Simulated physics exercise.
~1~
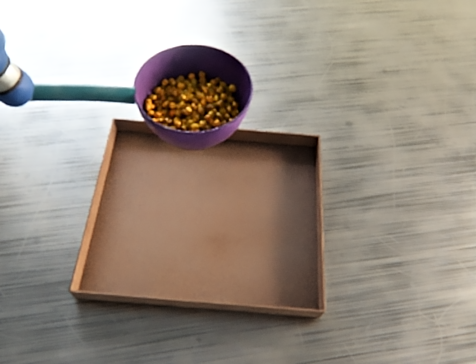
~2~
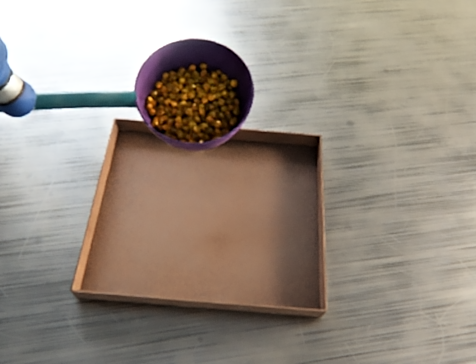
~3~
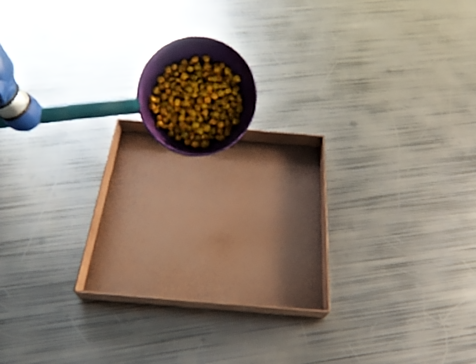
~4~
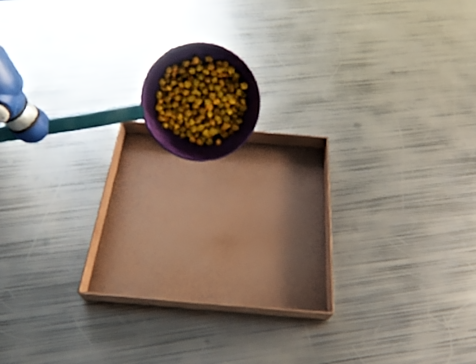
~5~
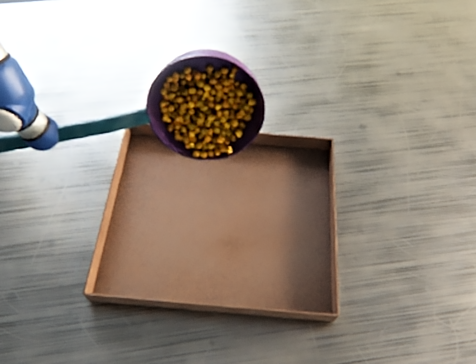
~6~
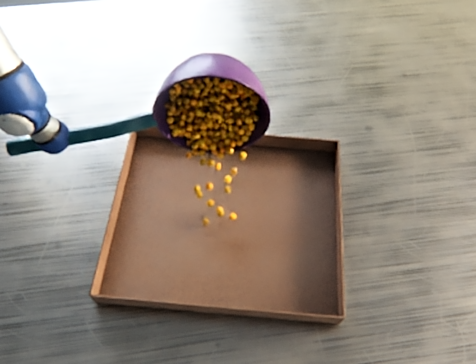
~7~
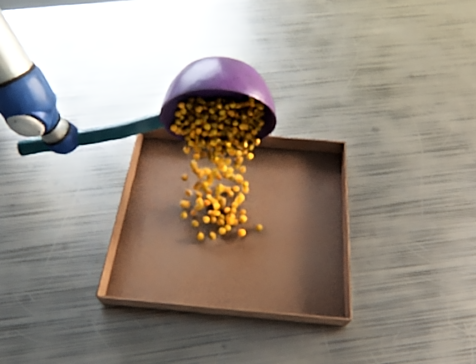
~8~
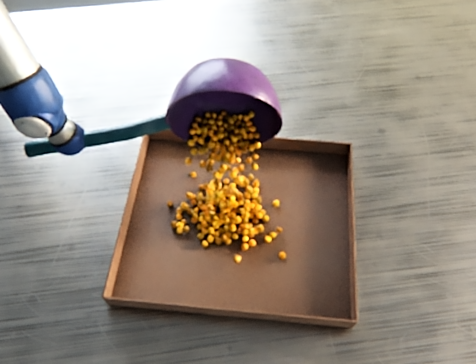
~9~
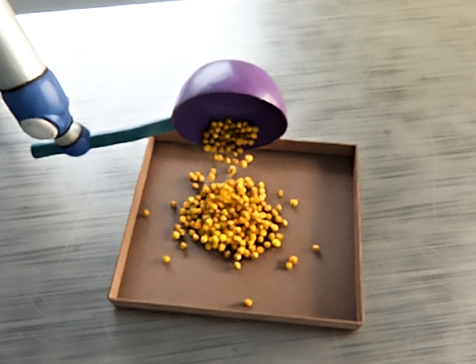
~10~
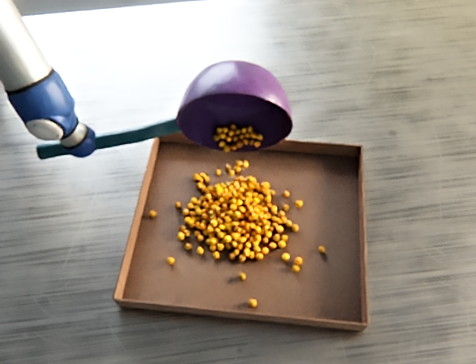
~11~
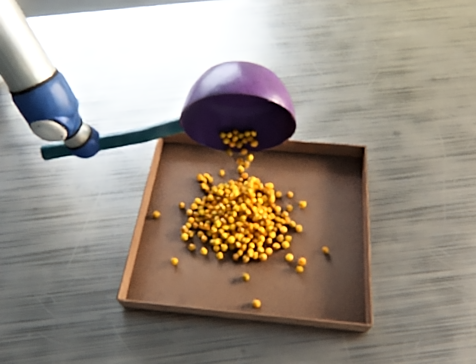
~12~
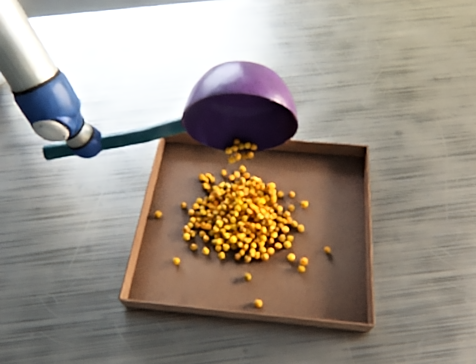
A robotic arm in white and blue, entering from the left, holds a purple ladle by its teal handle over the far edge of a shallow brown tray. The tray rests on a grey, streaked surface seen from above at an angle. The ladle, full of yellow maize kernels, tilts steadily while the tray stays empty. Then the kernels spill over the lip in a thickening stream and pile up in the tray, a few scattering around the heap. The stream thins to a trickle, leaving a loose mound below the overturned ladle, with a last few kernels at its rim.
